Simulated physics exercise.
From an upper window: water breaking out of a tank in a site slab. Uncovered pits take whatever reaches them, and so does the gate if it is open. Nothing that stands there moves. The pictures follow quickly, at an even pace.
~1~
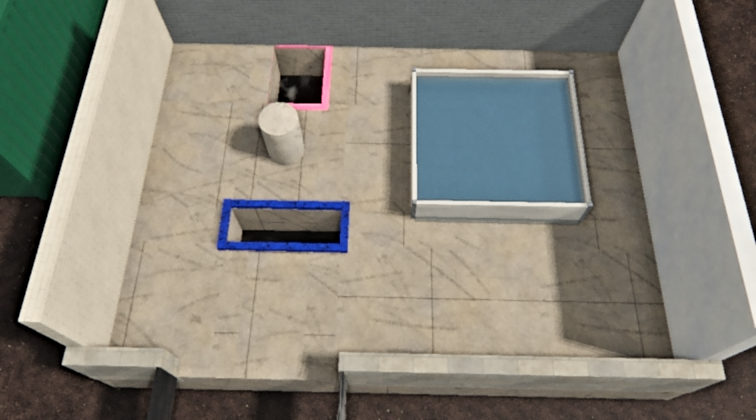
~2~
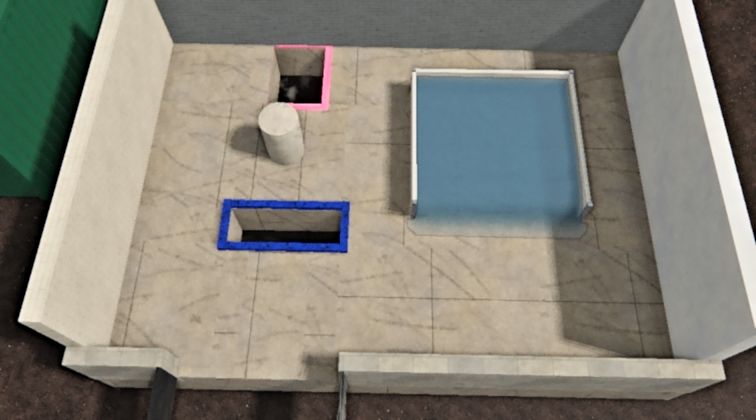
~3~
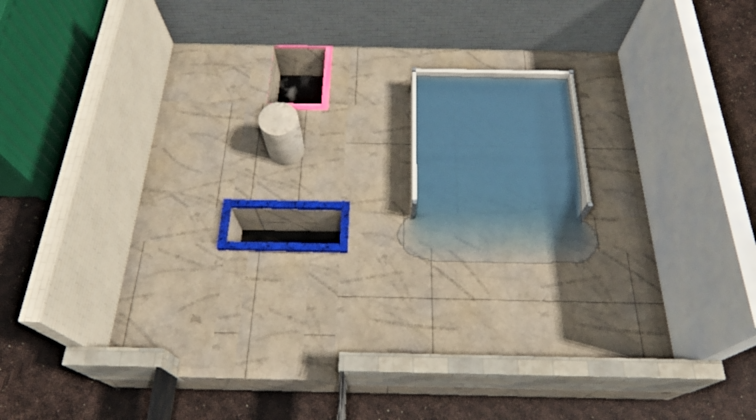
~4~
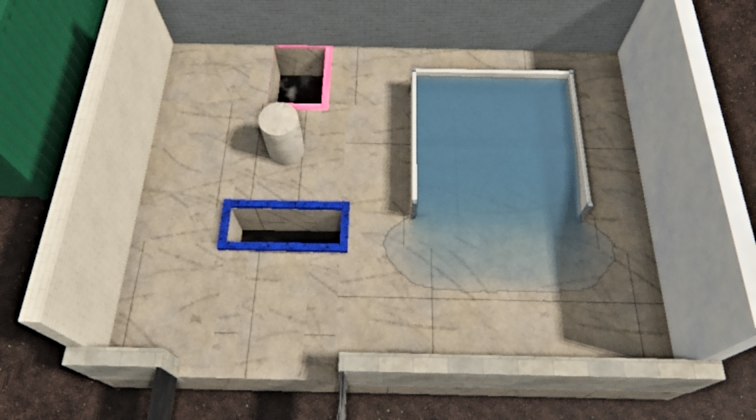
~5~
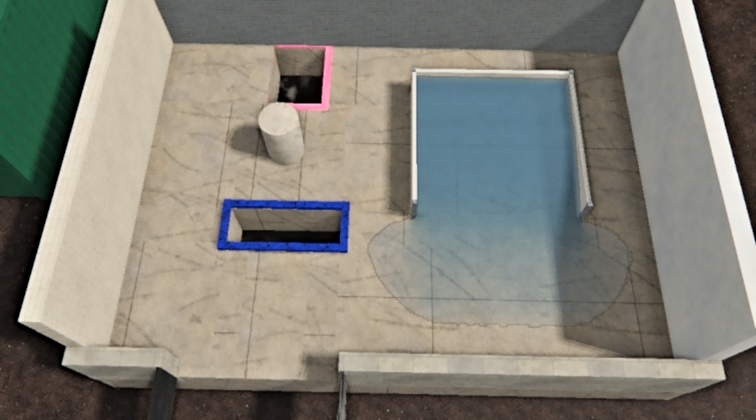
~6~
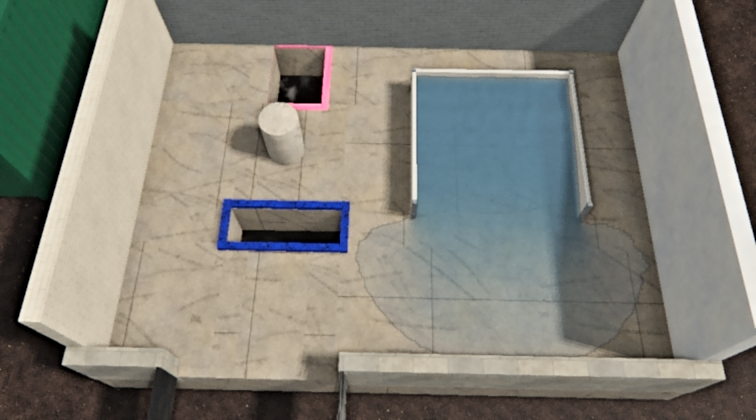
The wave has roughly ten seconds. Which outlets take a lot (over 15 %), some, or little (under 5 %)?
One by one: The gate takes between 5 and 15 %; the blue pit takes under 5 %; the pink pit takes between 5 and 15 %.
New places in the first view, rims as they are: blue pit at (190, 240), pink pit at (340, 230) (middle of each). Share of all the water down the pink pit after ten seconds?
Roughly, in per cent: Pink 12.
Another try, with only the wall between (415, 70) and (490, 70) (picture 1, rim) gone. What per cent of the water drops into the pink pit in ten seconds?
Per cent: Pink 30.
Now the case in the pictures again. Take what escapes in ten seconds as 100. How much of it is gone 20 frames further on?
Some 10 per cent.
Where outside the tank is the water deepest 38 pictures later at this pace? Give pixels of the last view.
Roughly at (617, 81).
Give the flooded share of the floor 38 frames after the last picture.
About 70 per cent.
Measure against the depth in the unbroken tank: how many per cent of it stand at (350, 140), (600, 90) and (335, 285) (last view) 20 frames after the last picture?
In that order: 0, 0 and 16 per cent.
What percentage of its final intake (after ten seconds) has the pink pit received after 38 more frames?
About 0 per cent.
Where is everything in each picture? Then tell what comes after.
In the first picture, still water in the water tank at (496, 137).
In the second picture, the front is at (582, 229), out from the gap at (498, 212).
In the third picture, the front is at (405, 239), out from the gap at (497, 213).
In the fourth picture, water pours out at (497, 214) and has run to (599, 269).
In the fifth picture, the front is at (606, 296), out from the gap at (497, 214).
In the sixth picture, water pours out at (497, 214) and has run to (600, 336).
A moment on, water covers 25 % of the floor; the gate 0 %, the blue pit 0 %, the pink pit 0 %.
Next, water covers 30 % of the floor; the gate 0 %, the blue pit 0 %, the pink pit 0 %.
Then, water covers 45 % of the floor; the gate 2 %, the blue pit 0 %, the pink pit 0 %.
Later, water covers 70 % of the floor; the gate 5 %, the blue pit 0 %, the pink pit 0 %.
In the end, water covers 95 % of the floor; the gate 11 %, the blue pit 0 %, the pink pit 8 %.
